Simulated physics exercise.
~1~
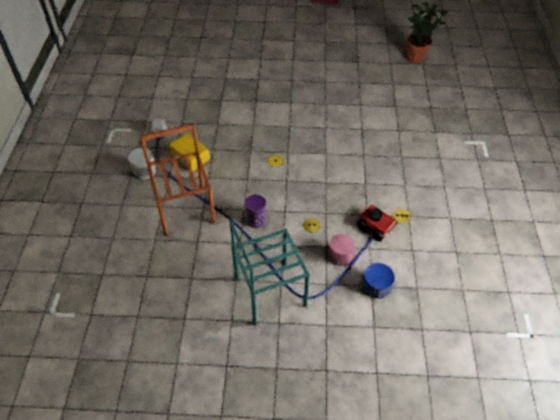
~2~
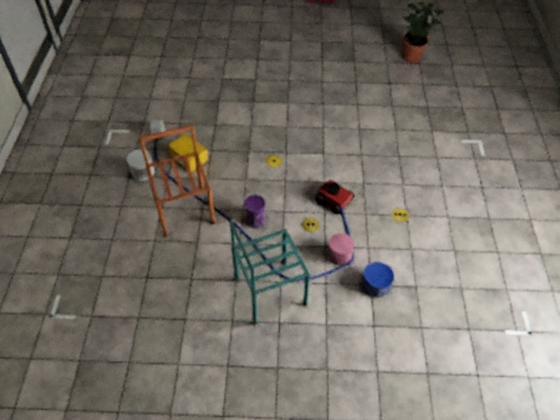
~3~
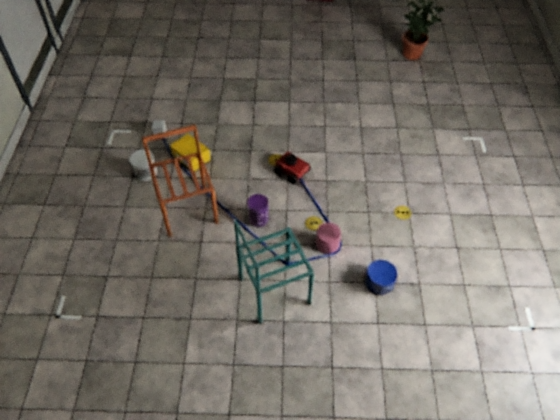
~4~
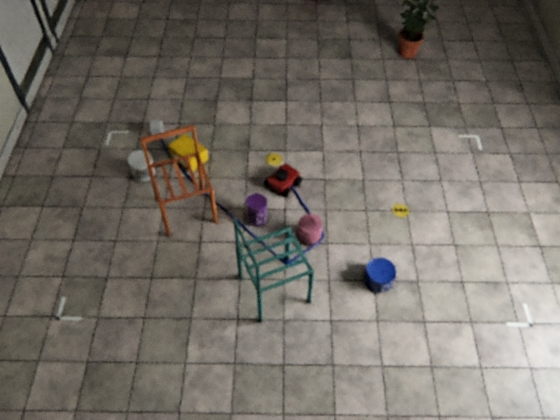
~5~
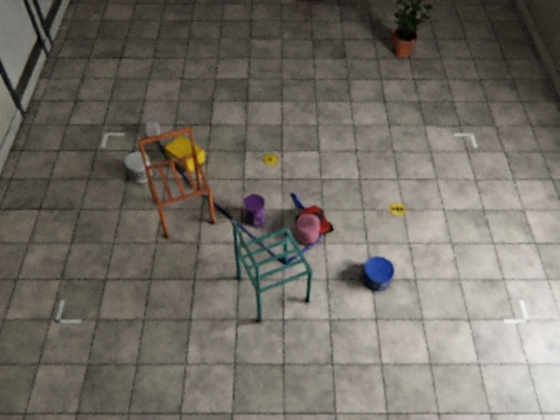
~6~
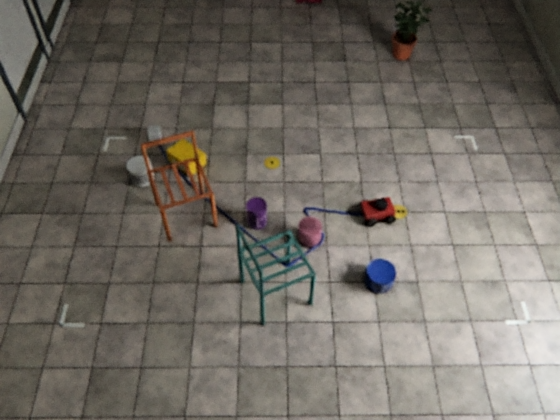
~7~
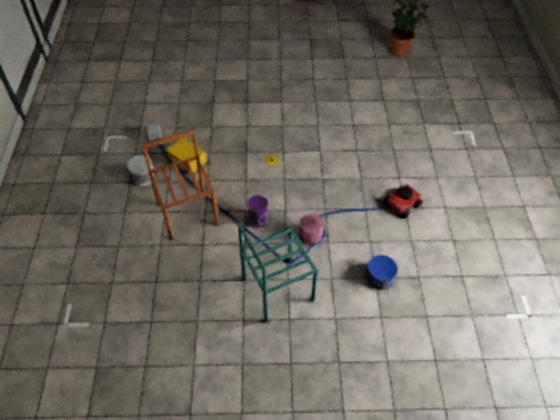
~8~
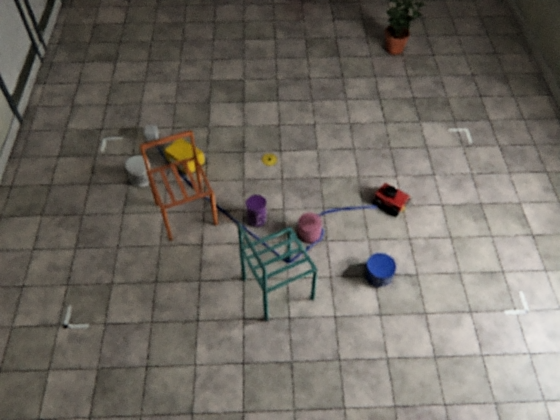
A small red cart trailing a blue lead drives left, shifting the pink tub, then stops right.
